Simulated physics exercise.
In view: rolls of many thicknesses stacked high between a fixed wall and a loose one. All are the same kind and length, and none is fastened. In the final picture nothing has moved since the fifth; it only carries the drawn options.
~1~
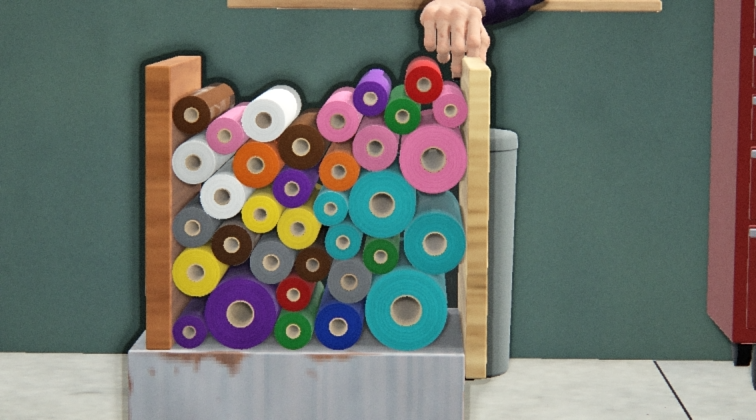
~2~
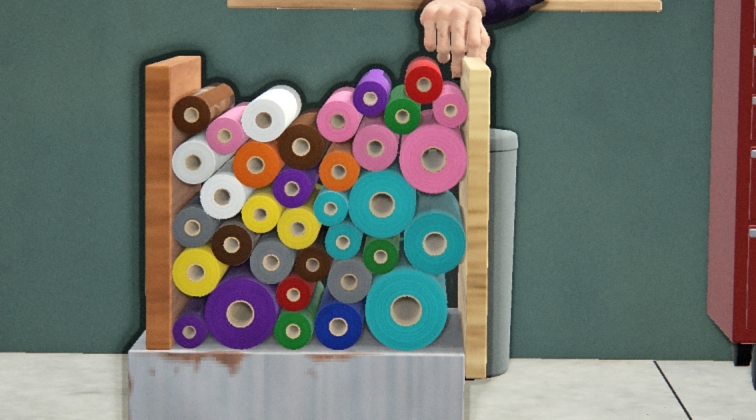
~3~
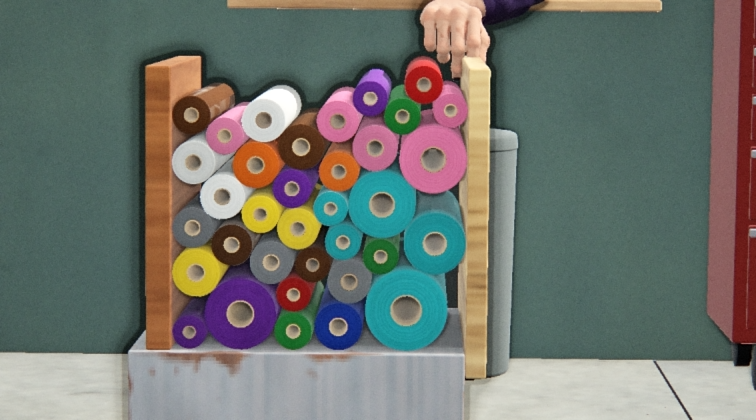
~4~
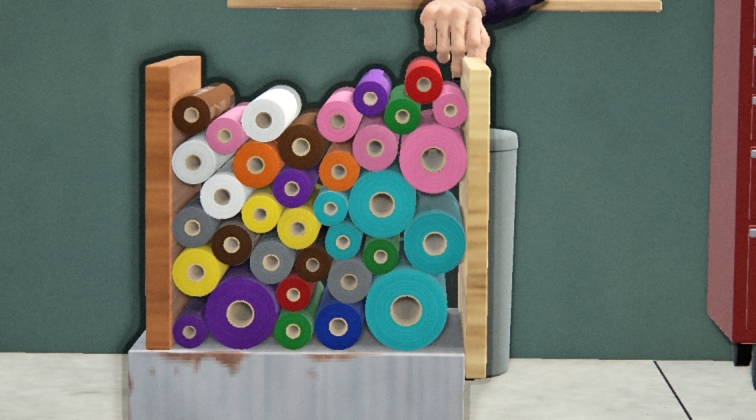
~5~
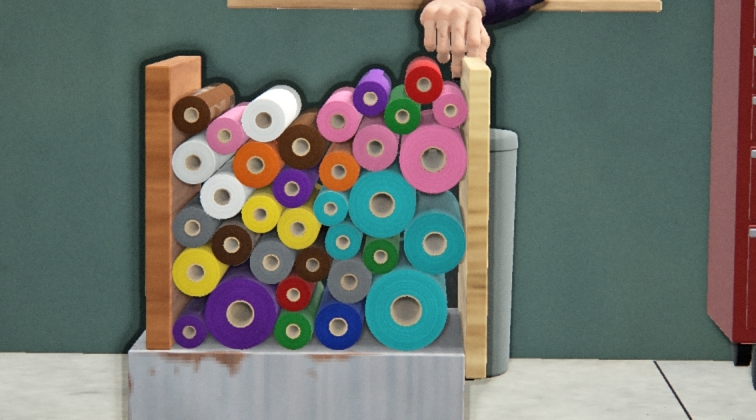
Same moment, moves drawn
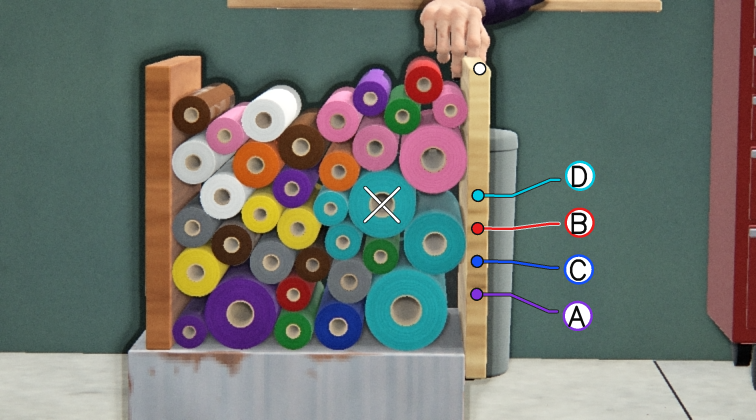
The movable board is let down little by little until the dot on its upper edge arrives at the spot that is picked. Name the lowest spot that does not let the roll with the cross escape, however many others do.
The last mark within the limit is C.
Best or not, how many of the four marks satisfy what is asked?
Three of them.
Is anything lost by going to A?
At A: Yes.
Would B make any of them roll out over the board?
Yes, at B.
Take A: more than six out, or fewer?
More than six.
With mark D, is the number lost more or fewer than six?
Fewer than six.
On the marked copy, A at (477, 295); B at (478, 229); C at (477, 262); D at (478, 196); the cross at (382, 205); the white dot at (480, 69).
With C. Early on, top of the board (468, 159).
Further on, top of the board (467, 259).
At the end, top of the board (467, 261), about seven out over the board, the crossed one still inside.
As for the rest, A lets the crossed one out; B keeps the crossed one inside; D keeps the crossed one inside.
